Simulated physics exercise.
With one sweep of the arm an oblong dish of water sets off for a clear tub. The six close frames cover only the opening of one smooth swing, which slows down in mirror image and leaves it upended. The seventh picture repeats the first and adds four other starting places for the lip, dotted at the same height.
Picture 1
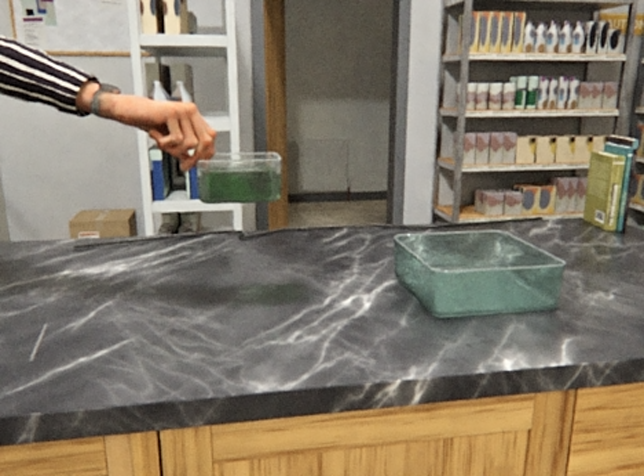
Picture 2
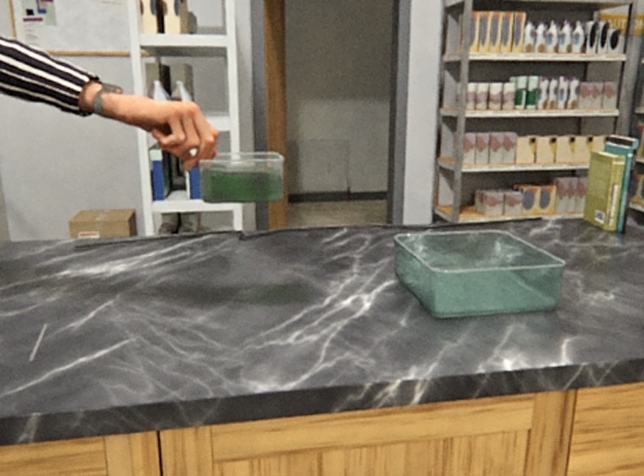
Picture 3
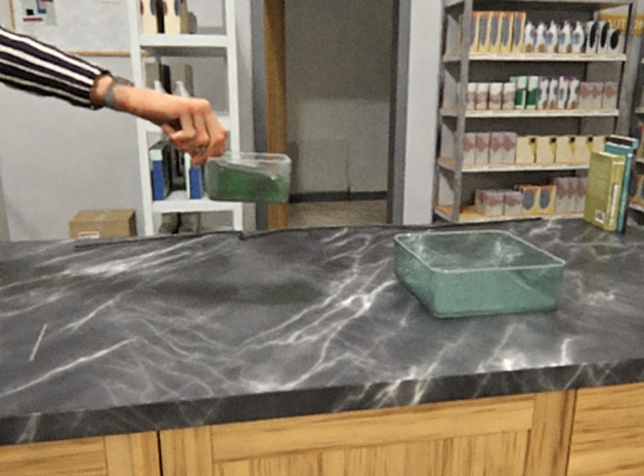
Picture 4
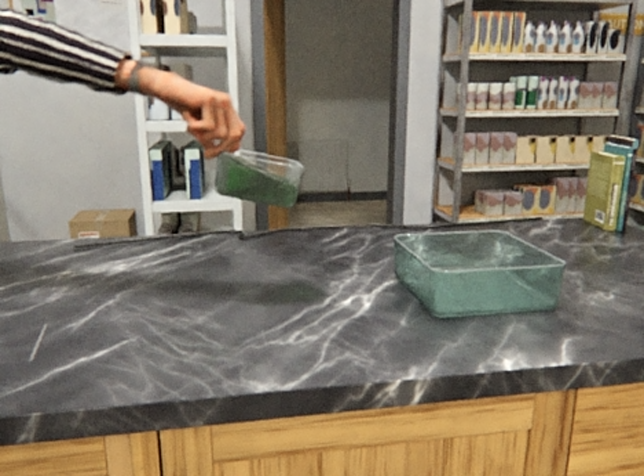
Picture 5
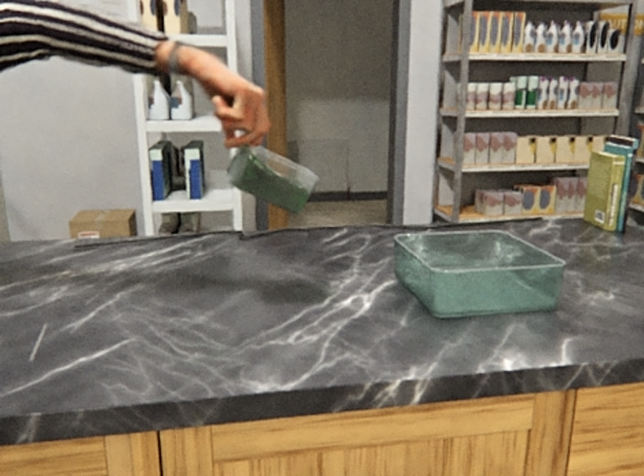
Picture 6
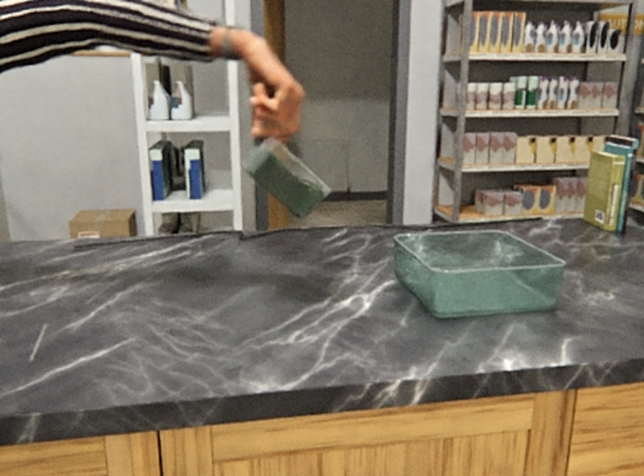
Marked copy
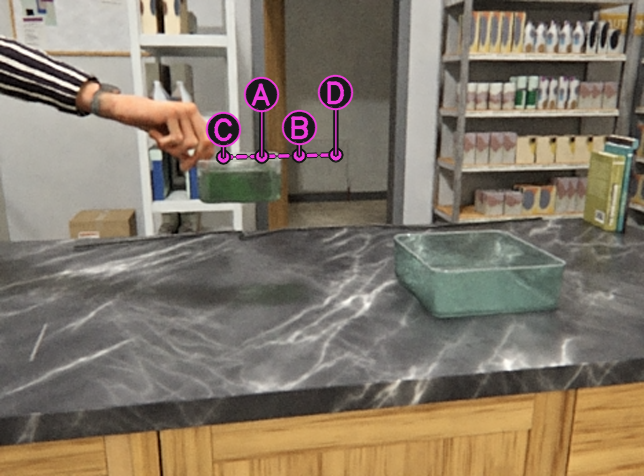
A room with shelves of small packages and a doorway at the back is seen from in front of a dark, white-veined marble counter with wooden panels below. A clear greenish tub sits right of centre near some upright books, while a hand in a black-and-white striped sleeve holds a small oblong dish of green-tinted water at left. The arm moves right, tilting the dish steeply rightward, as the camera stays still.
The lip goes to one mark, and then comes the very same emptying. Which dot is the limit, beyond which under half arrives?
Dot B just does it.
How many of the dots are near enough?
Two.
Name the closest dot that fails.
It is A.
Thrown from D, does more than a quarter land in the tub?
Yes, clearly.
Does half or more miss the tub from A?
Yes.
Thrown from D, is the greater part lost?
No, that is safe.
On the marked copy, A at (261, 156); B at (299, 155); C at (223, 157); D at (335, 154).
With A, about 14 % lands in the tub, 81 % falls short and 5 % goes beside or beyond.
With B, about 68 % lands in the tub, 6 % falls short and 26 % goes beside or beyond.
With C, about 0 % lands in the tub, 98 % falls short.
With D, about 64 % lands in the tub, 4 % falls short and 32 % goes beside or beyond.
